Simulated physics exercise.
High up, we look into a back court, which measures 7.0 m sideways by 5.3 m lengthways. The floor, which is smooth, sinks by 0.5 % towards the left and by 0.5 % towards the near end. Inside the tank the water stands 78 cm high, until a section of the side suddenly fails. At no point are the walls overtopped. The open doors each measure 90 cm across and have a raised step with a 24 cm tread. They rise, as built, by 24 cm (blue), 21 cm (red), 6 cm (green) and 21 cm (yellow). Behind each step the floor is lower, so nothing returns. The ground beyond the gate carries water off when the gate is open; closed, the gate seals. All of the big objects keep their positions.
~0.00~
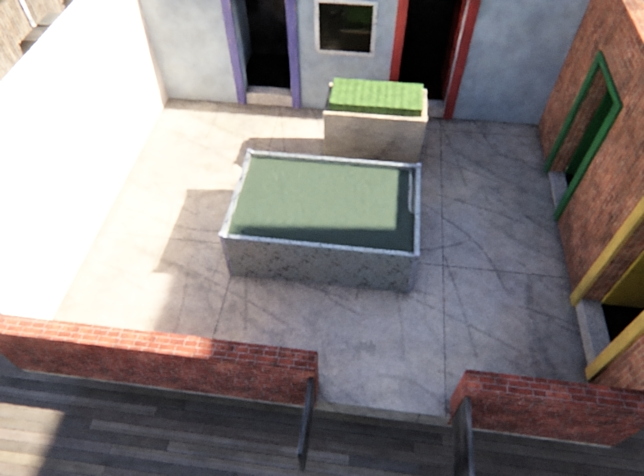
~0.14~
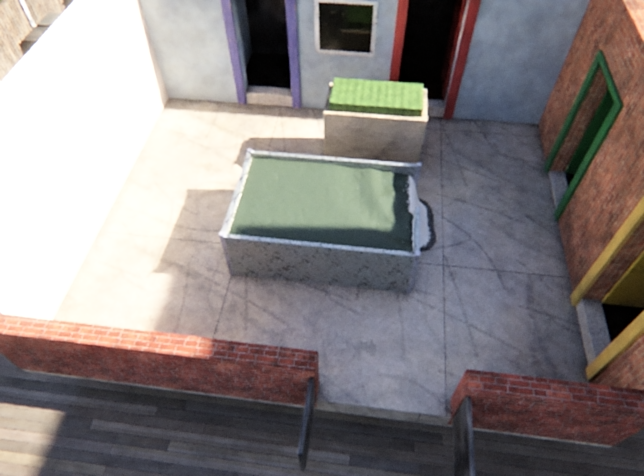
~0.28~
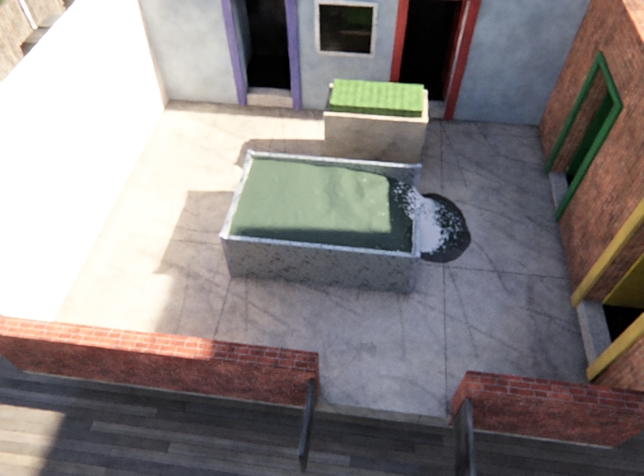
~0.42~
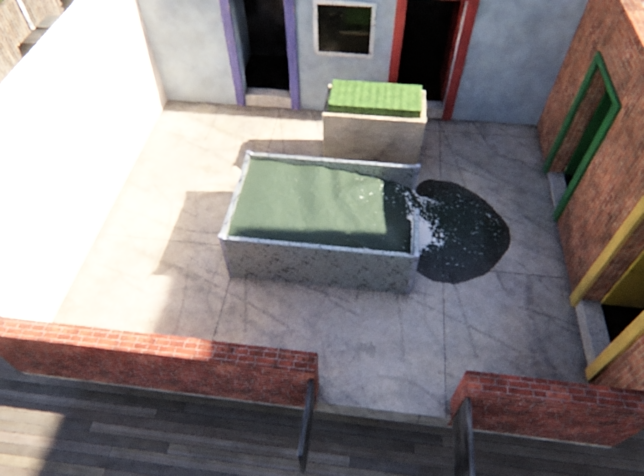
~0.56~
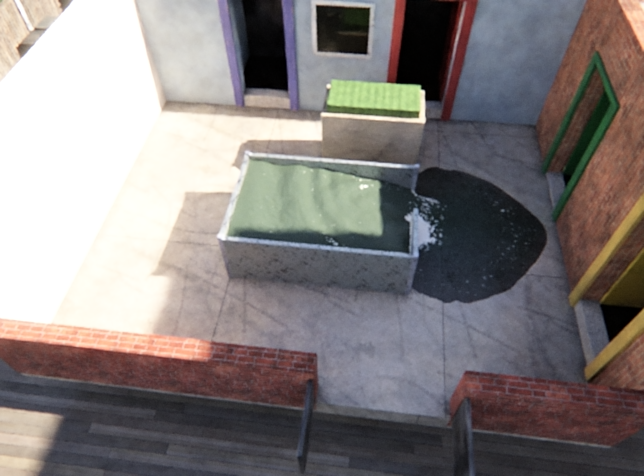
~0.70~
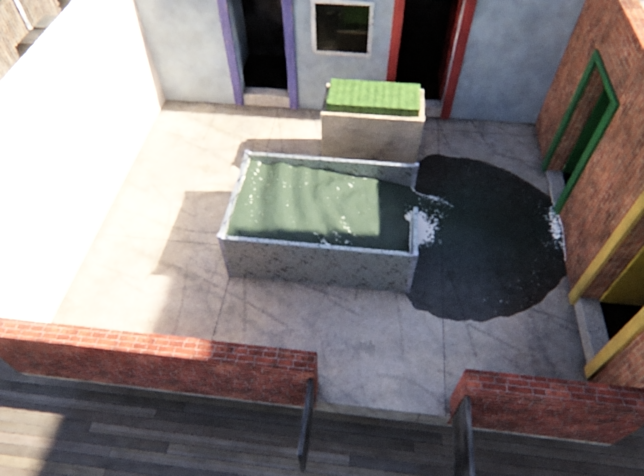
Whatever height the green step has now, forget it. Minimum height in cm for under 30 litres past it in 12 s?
Approx. 24 cm.
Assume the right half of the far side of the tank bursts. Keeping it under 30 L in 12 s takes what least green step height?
Then it needs around 21 cm.
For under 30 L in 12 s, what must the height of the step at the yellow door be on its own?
At the yellow door it takes roughly 10.5 centimetres.
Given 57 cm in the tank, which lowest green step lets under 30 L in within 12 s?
The step needs to be some 16 cm.
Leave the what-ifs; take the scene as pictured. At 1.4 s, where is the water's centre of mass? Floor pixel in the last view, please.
At about (365, 235).
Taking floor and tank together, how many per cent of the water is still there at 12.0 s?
Roughly 78 percent of the water remains.
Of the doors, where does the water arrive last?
The answer is the blue door.
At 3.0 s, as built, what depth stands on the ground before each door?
Lab note, cm: Blue 0; red 8; green 21; yellow 14.
After 1.4 s water covers 25 % of the floor, deepest (40 cm) near (417, 222); 20 cm at the green door, 50 litres in over its 6 cm step.
After 3.0 s water covers 35 % of the floor, deepest (32 cm) near (527, 125); 21 cm at the green door, 244 litres in over its 6 cm step.
After 12.0 s water covers 95 % of the floor, deepest (12 cm) near (185, 366); 7 cm at the green door, 497 litres in over its 6 cm step.
At the green door as built, the water arrived by 0.8 s and peaked near 25 cm at 2.0 s.
Run again over the same 12 s with other heights there, 47 litres in over 22 cm, 17 litres over 26 cm. The limit of 30 litres is kept from about 24 cm up.
